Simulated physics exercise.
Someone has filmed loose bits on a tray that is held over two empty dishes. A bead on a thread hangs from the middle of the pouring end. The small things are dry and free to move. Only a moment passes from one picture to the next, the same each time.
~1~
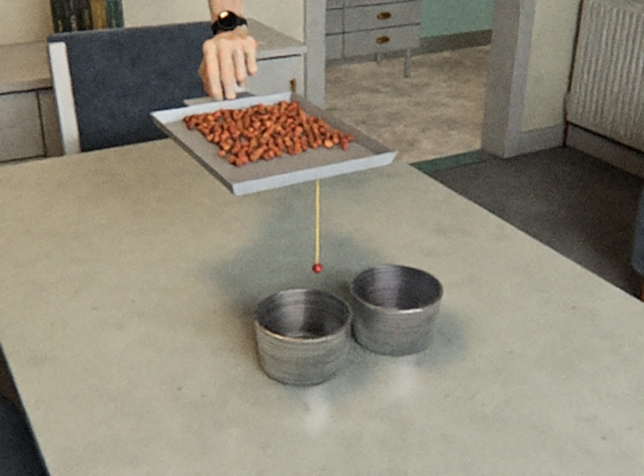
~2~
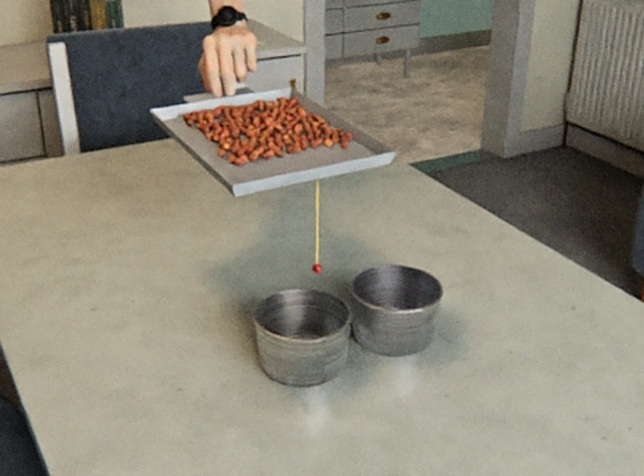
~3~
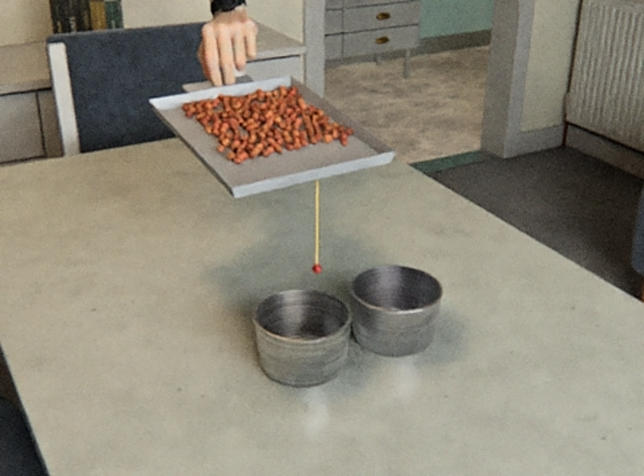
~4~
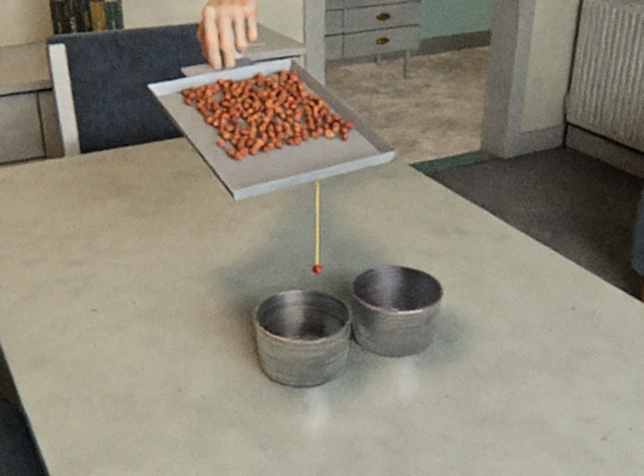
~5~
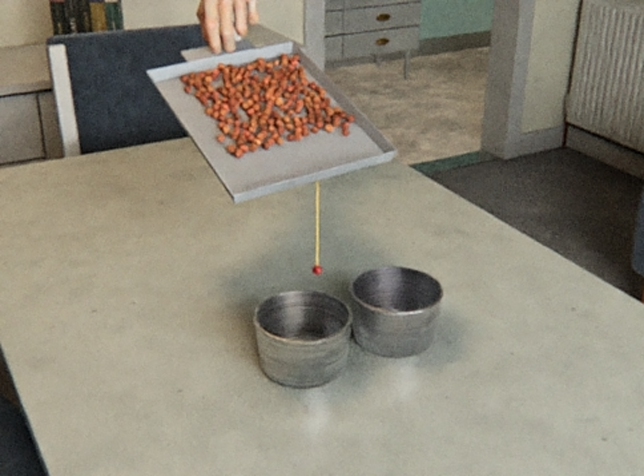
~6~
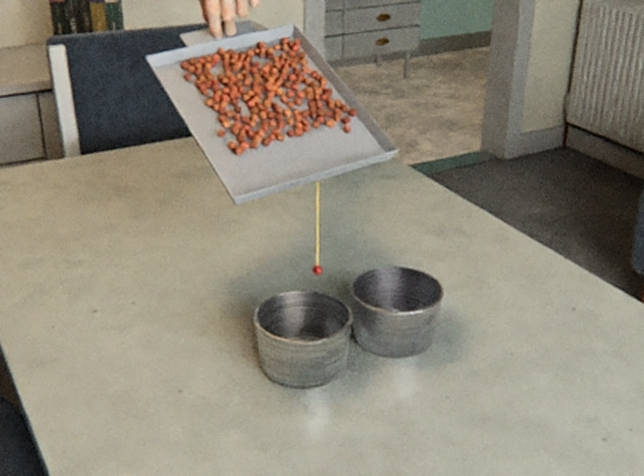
Above two empty dishes on a table, a hand steadily tilts a tray of reddish-brown pieces.
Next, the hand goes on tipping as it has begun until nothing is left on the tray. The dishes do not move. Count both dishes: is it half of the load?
Together they catch more than half.
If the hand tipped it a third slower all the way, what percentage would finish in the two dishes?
About 60 per cent.
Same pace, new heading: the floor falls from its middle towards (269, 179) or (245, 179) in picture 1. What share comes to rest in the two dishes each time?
In turn 50 and 10 in a hundred.
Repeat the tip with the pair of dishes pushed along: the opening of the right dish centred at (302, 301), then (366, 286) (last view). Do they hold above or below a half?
In turn: More than half; most of it.
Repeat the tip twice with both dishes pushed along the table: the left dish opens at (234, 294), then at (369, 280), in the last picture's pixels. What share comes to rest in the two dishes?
First some 20, then 10 per cent.
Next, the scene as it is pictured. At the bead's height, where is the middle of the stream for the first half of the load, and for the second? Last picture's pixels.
The first part at (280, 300); the rest at (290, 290).
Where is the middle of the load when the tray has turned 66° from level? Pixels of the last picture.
Around (284, 178).
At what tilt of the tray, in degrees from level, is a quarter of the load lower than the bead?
At some 80 degrees.
Soon, tray tipped steeply; most on the tray; about a quarter in the air.
A while on, tray tipped past a quarter turn; about a quarter on the tray; about a third in the left dish; a stray few in the right dish; about a quarter outside both; about a quarter in the air.
Towards the end, tray tipped past a quarter turn; about half in the left dish; a small part in the right dish; about a third outside both.
Finally, tray tipped past a quarter turn; about half in the left dish; a small part in the right dish; about a third outside both.
